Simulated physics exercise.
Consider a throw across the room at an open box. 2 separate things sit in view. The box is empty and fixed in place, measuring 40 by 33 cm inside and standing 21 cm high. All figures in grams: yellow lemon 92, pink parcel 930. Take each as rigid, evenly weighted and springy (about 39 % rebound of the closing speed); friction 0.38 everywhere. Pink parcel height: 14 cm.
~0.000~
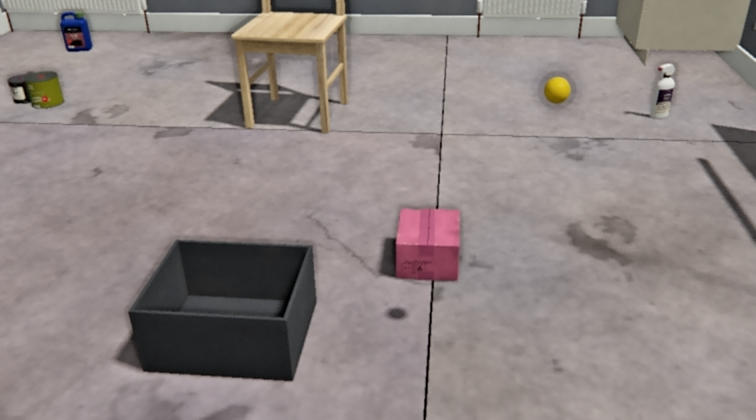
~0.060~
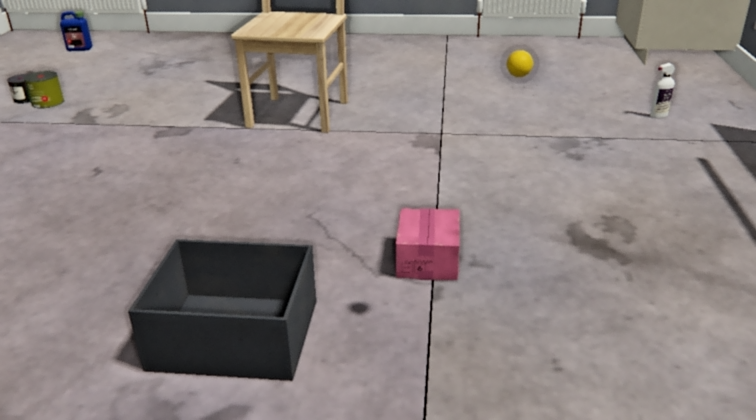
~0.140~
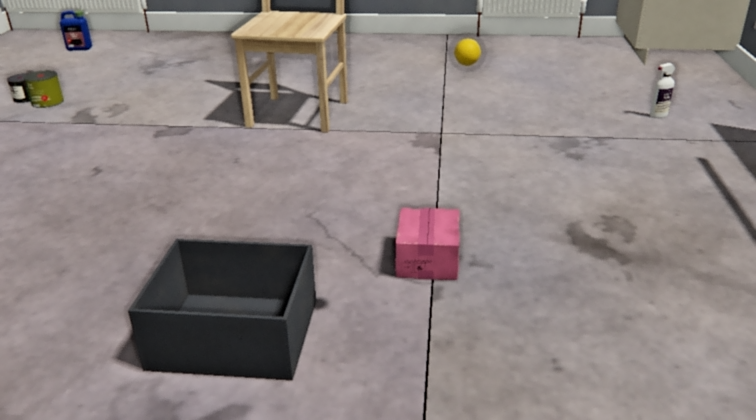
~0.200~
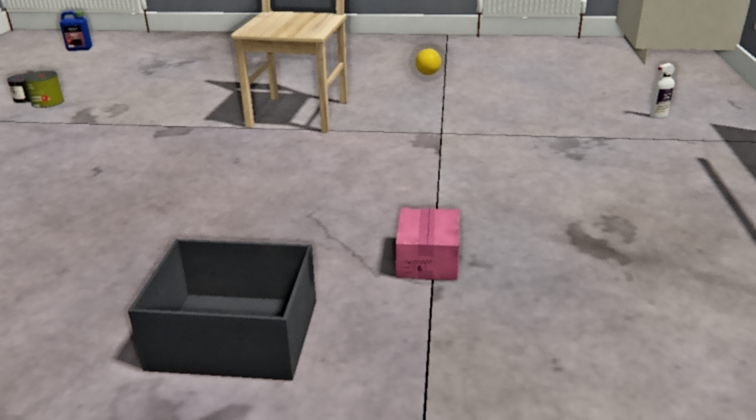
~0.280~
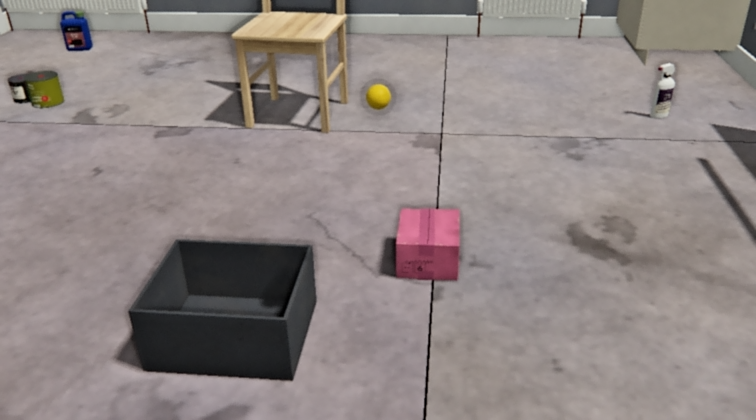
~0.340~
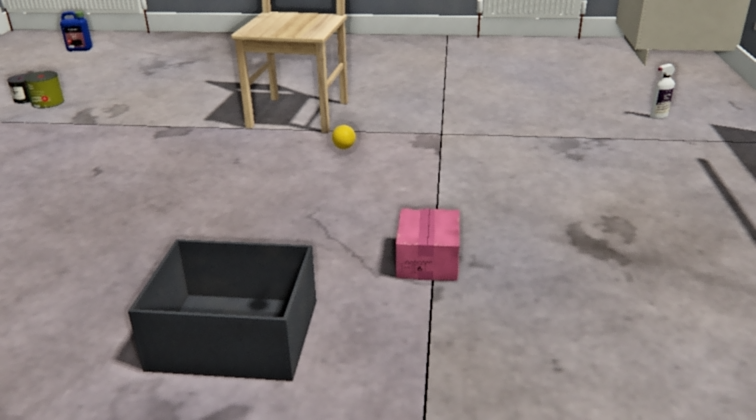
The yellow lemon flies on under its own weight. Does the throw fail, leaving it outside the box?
No, it finishes in the box.
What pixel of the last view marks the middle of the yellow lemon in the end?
It finishes at roughly (242, 311).
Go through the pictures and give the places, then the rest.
The first frame shows gap 84 cm; yellow lemon (557, 91); pink parcel (428, 243).
The second frame shows gap 75 cm; yellow lemon (520, 64); pink parcel (428, 243).
The third frame shows gap 64 cm; yellow lemon (467, 52); pink parcel (428, 243).
The fourth frame shows gap 55 cm; yellow lemon (428, 62); pink parcel (428, 243).
The fifth frame shows gap 43 cm; yellow lemon (378, 97); pink parcel (428, 243).
The sixth frame shows gap 35 cm; yellow lemon (344, 137); pink parcel (428, 243).
By 0.54 s, lemon inside the box; yellow lemon near (256, 319).
By 0.74 s, lemon inside the box; yellow lemon near (182, 276).
By 1.04 s, lemon inside the box; yellow lemon near (214, 310).
When it is over (2.7 s), lemon inside the box; pink parcel within 10 cm of the start. End places, in pixels of the last picture, yellow lemon near (242, 311).
